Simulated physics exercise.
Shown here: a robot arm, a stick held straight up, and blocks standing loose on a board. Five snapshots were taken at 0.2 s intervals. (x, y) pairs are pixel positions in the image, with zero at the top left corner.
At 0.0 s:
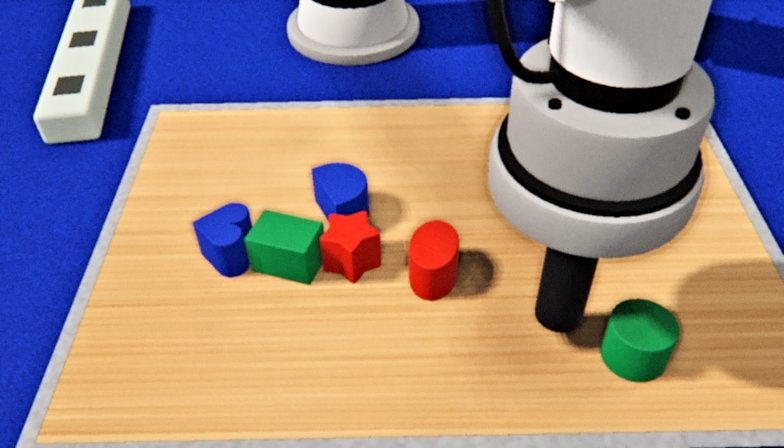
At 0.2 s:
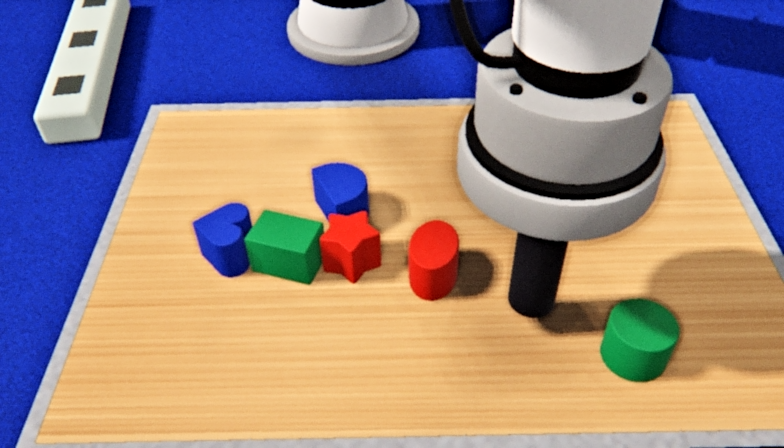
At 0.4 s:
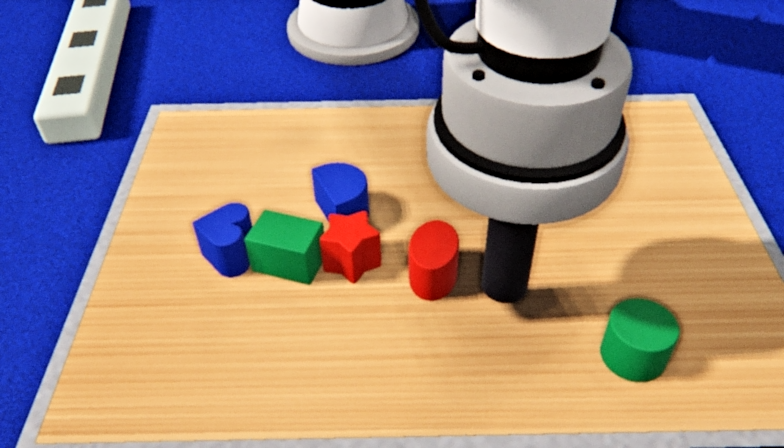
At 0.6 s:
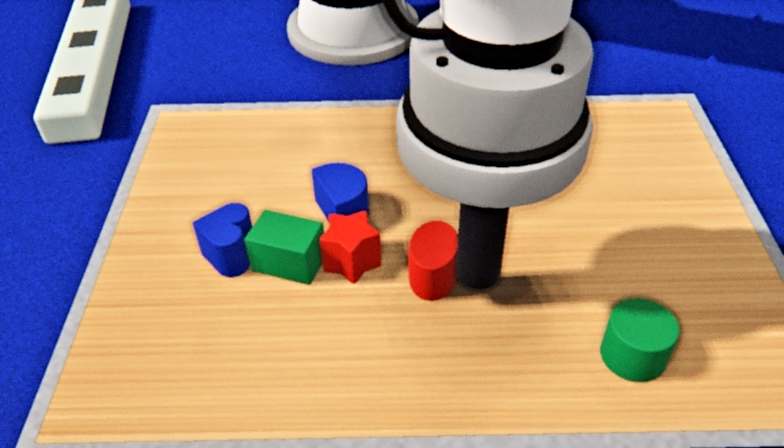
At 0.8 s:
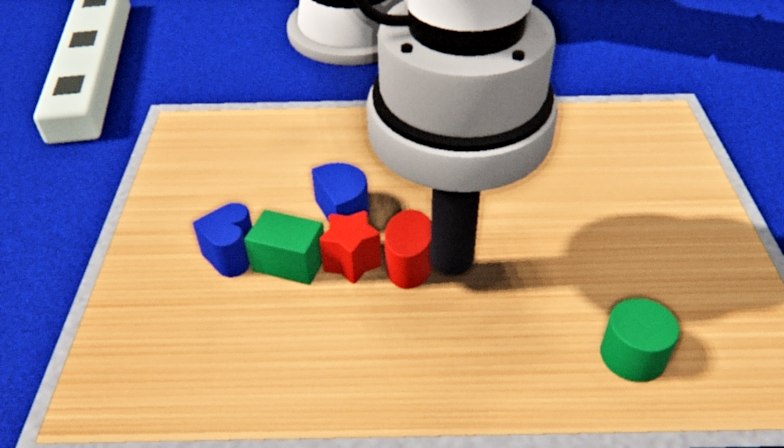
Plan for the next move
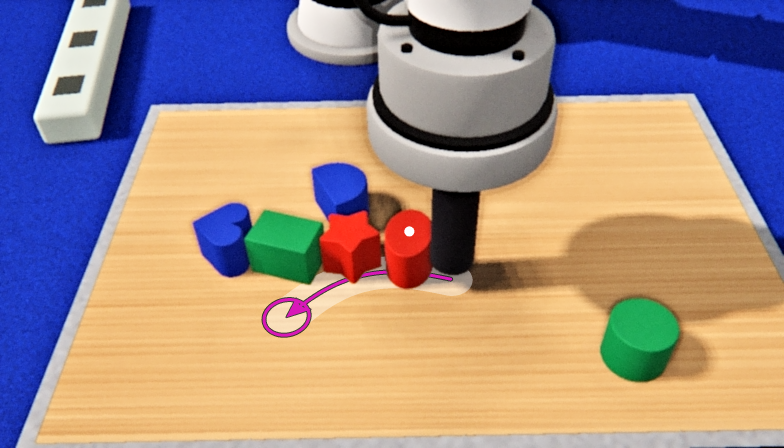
The clip opens on a robot arm holding a black stick upright between a red oval block and a green cylinder on a wooden board, with other blocks to the left. The stick glides left to the oval, then pushes it a short way left, up against the red star, while the other blocks stay still.
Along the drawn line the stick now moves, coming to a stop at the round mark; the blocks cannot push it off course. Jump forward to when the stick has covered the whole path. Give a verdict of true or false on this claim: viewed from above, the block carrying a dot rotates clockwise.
The statement is true.
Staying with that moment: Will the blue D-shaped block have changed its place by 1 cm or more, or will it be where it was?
It is shifted.
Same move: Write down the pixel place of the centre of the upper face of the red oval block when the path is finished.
Around (374, 206).
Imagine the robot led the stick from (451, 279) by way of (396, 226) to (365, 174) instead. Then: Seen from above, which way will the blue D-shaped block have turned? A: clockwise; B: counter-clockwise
My pick is A.
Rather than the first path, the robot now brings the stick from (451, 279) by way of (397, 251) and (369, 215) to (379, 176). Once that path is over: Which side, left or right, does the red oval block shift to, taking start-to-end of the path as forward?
It heads left.
The line goes from (451, 279) through (392, 272) and (335, 285) to (287, 317); the dot is on the red oval block.
What follows on the original path. One third of the way, stick (391, 252); green rectangle (267, 231); blue D-shaped block (334, 171), turned 30° clockwise; red star block (324, 212), turned 40° anticlockwise; red oval block (375, 209), turned 40° clockwise.
Two thirds of the way, stick (333, 265); green rectangle (266, 231); blue D-shaped block (334, 171), turned 30° clockwise; red star block (323, 211), turned 45° anticlockwise; red oval block (374, 206), turned 40° clockwise.
At the end, stick (283, 297); green rectangle (266, 231); blue D-shaped block (334, 171), turned 30° clockwise; red star block (323, 211), turned 45° anticlockwise; red oval block (374, 206), turned 40° clockwise.
